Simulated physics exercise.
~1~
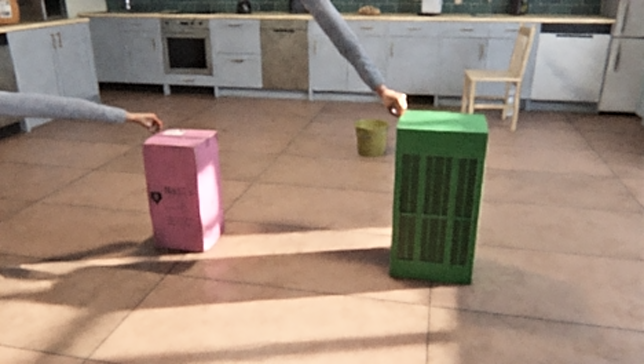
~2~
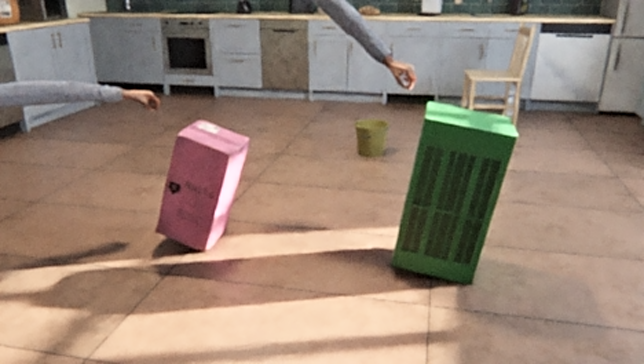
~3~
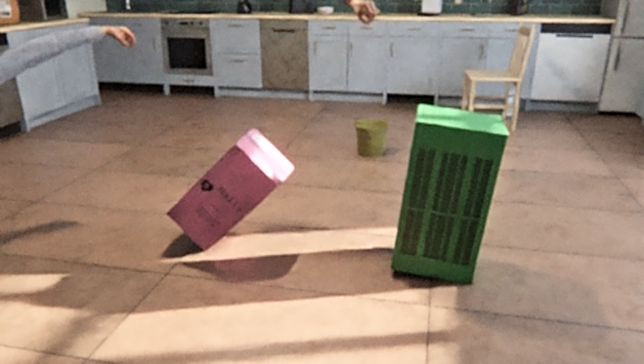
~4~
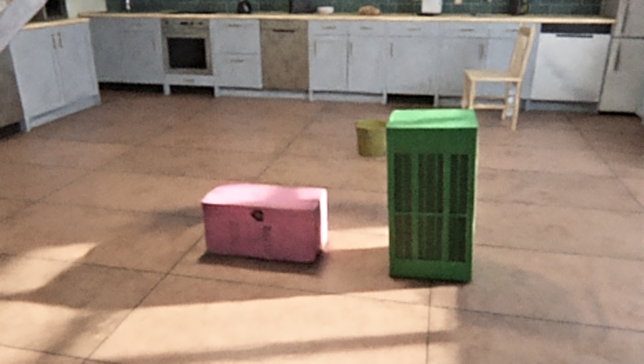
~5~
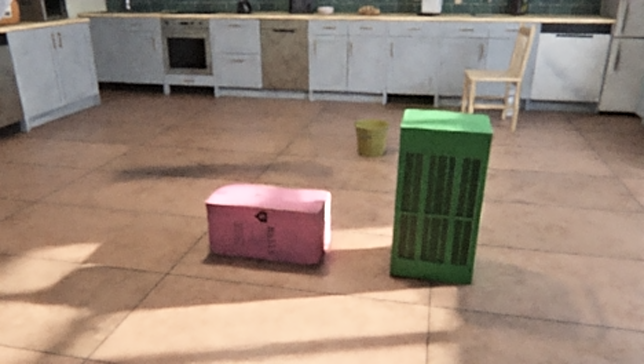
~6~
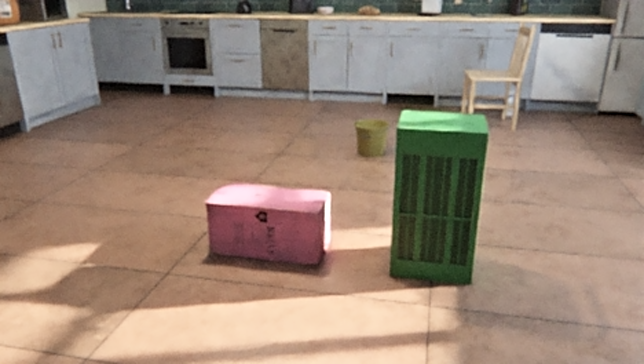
In a sunlit kitchen with a tiled floor, seen from a fixed spot facing pale cabinets, a pink parcel stands on the left and a taller green crate on the right, with a small olive bin and a wooden chair behind. Two hands reach in from the left and top, tip both boxes to the right, then let go and draw back. The pink parcel keeps leaning until it drops onto its side. The green crate tilts, rocks back to the left and sways slightly. It settles upright, while the parcel lies still beside it.
